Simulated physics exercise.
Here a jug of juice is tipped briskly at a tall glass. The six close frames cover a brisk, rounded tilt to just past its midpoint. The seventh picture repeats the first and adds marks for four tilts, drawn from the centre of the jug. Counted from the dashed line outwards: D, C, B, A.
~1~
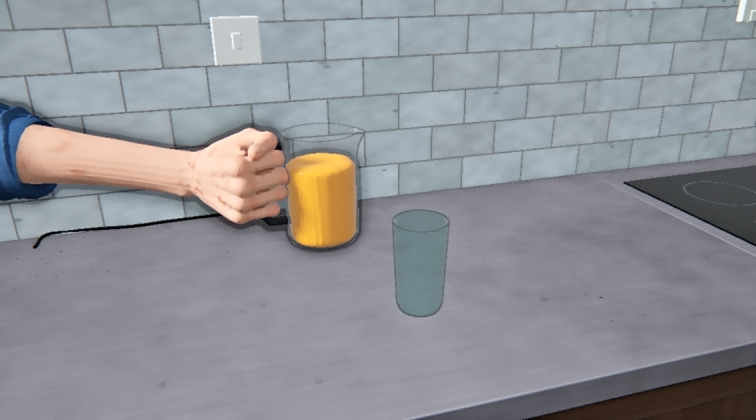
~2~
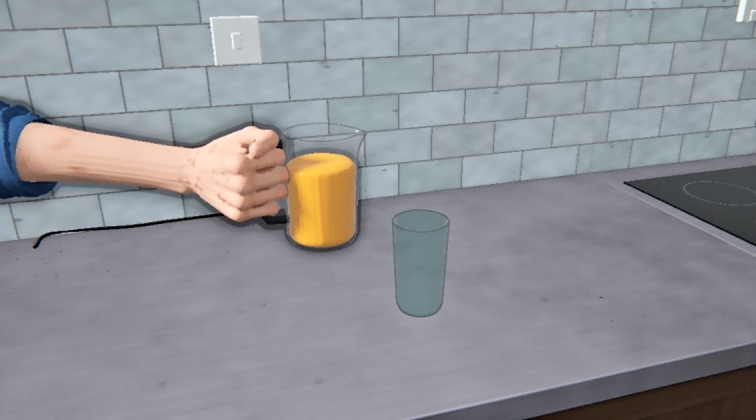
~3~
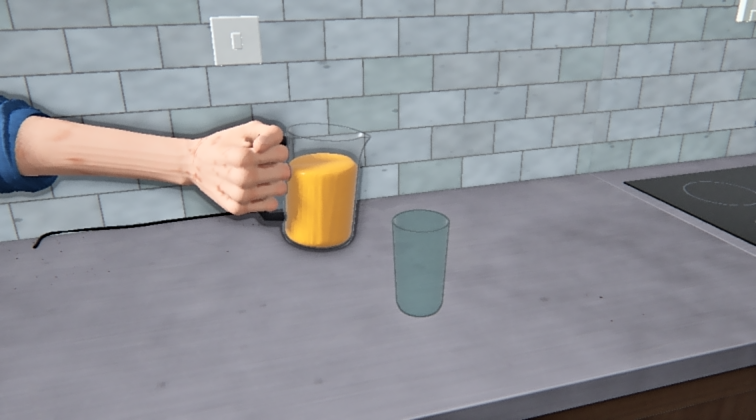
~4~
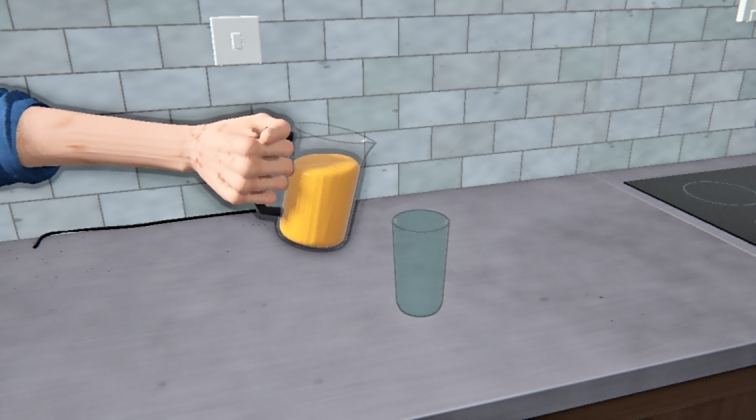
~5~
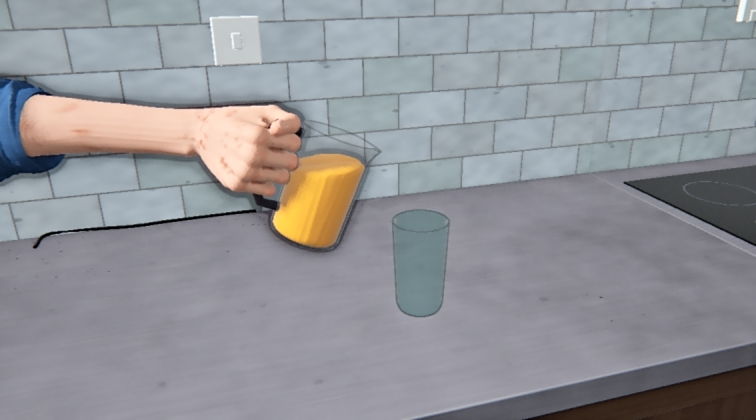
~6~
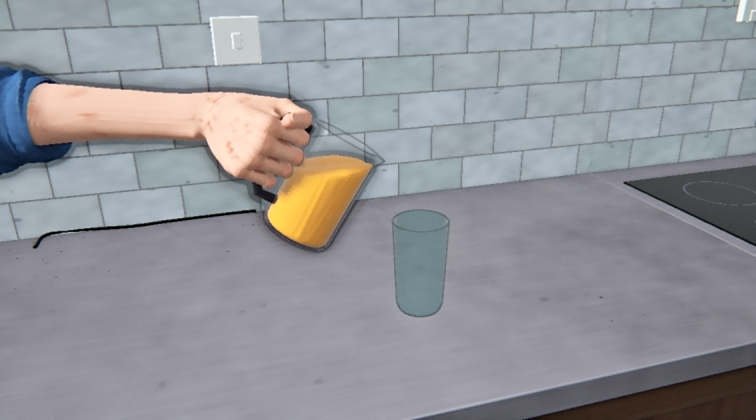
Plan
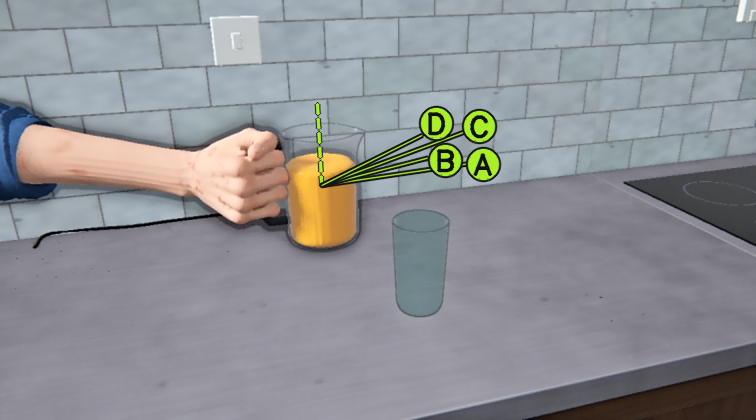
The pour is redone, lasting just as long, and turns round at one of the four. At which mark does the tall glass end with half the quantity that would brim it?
Tilt C.
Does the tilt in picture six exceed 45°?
No, it does not.
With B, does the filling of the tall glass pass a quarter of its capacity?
Yes, clearly.
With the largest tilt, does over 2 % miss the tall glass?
Yes.
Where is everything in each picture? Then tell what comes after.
Upright, lip at (363, 131); rim of the tall glass round (421, 220); nothing has left yet, in the first picture.
Upright, lip at (365, 132); nothing has left yet, in the second picture.
Tipped about 6°, lip at (369, 135); nothing has left yet, in the third picture.
Tipped about 14°, lip at (374, 142); nothing has left yet, in the fourth picture.
Tipped about 23°, lip at (380, 150); nothing has left yet, in the fifth picture.
Tipped about 32°, lip at (384, 159); nothing has left yet, in the sixth picture.
On the marked copy, A at (466, 164); B at (427, 158); C at (463, 132); D at (421, 135).
For tilt A, the tall glass ends with about 66 % of what it can hold; 12 % of the juice is spilt.
For tilt B, the tall glass ends with about 65 % of what it can hold.
For tilt C, the tall glass ends with about 51 % of what it can hold.
For tilt D, the tall glass ends with about 36 % of what it can hold.
